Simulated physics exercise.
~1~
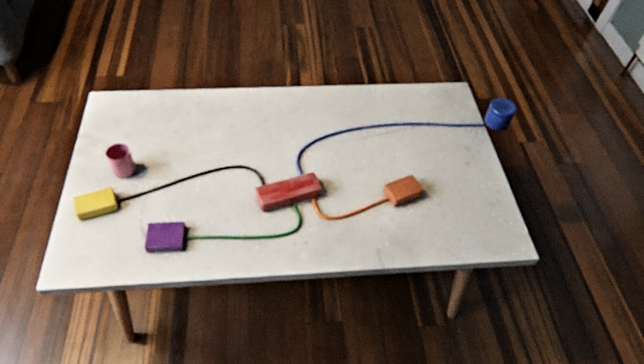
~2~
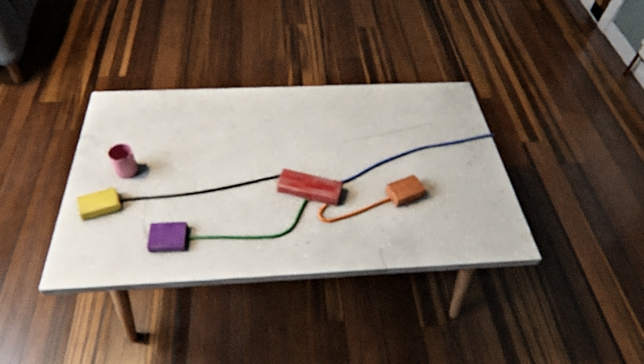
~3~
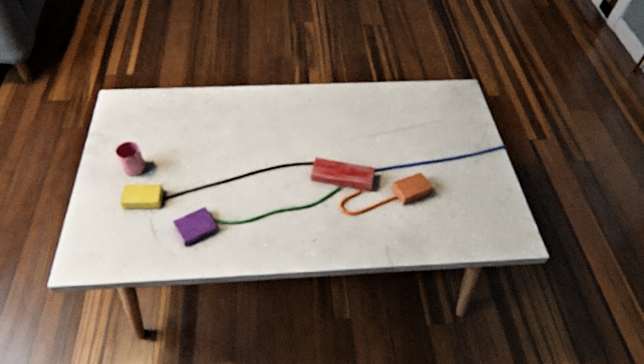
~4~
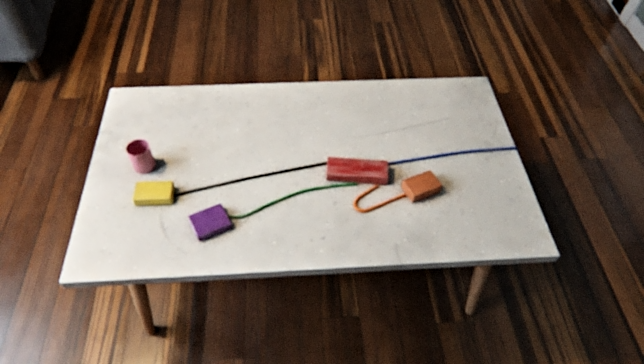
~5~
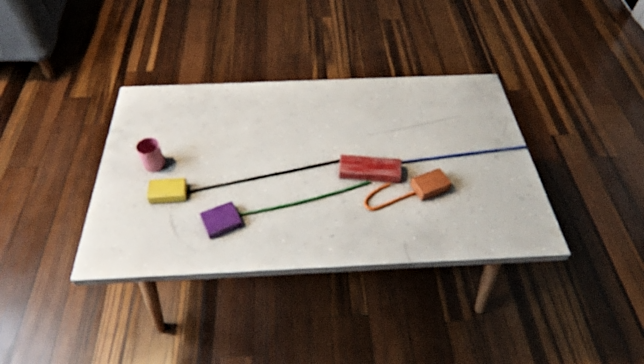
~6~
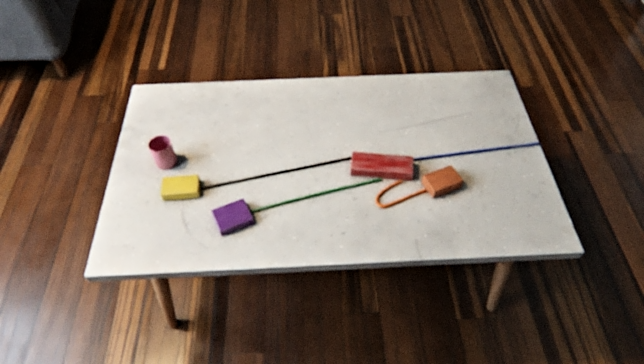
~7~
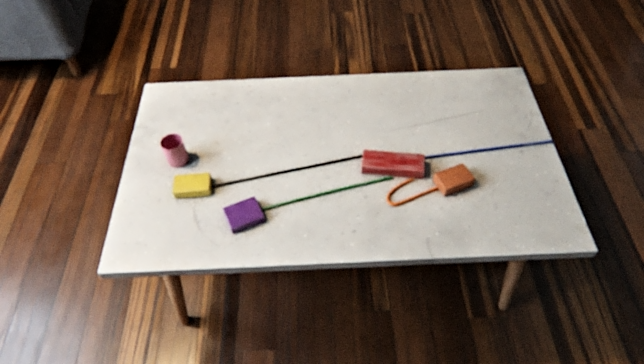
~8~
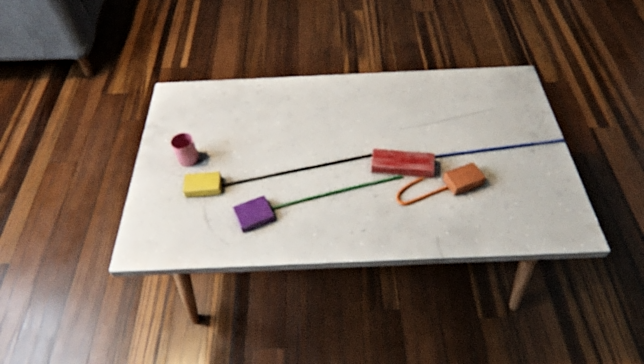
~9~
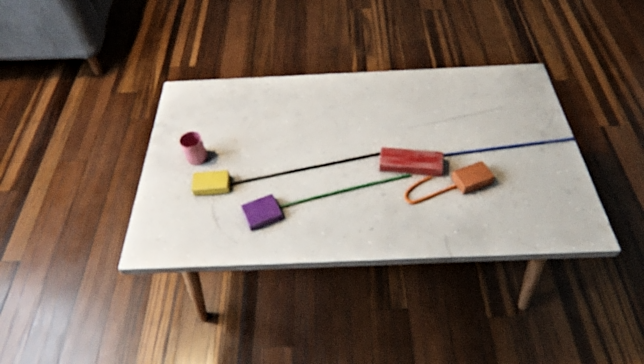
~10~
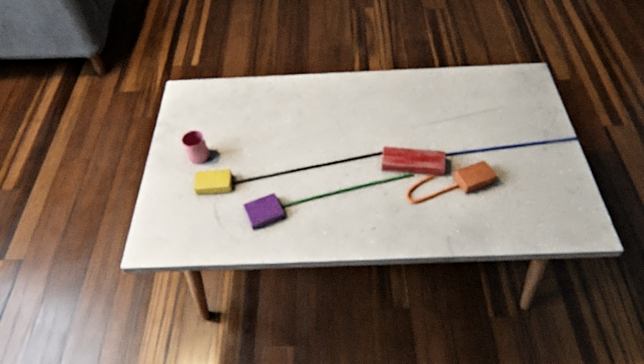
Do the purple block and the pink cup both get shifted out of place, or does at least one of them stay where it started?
At least one stays where it started. The purple block gets pulled to the right, but the pink cup keeps its place on the table.
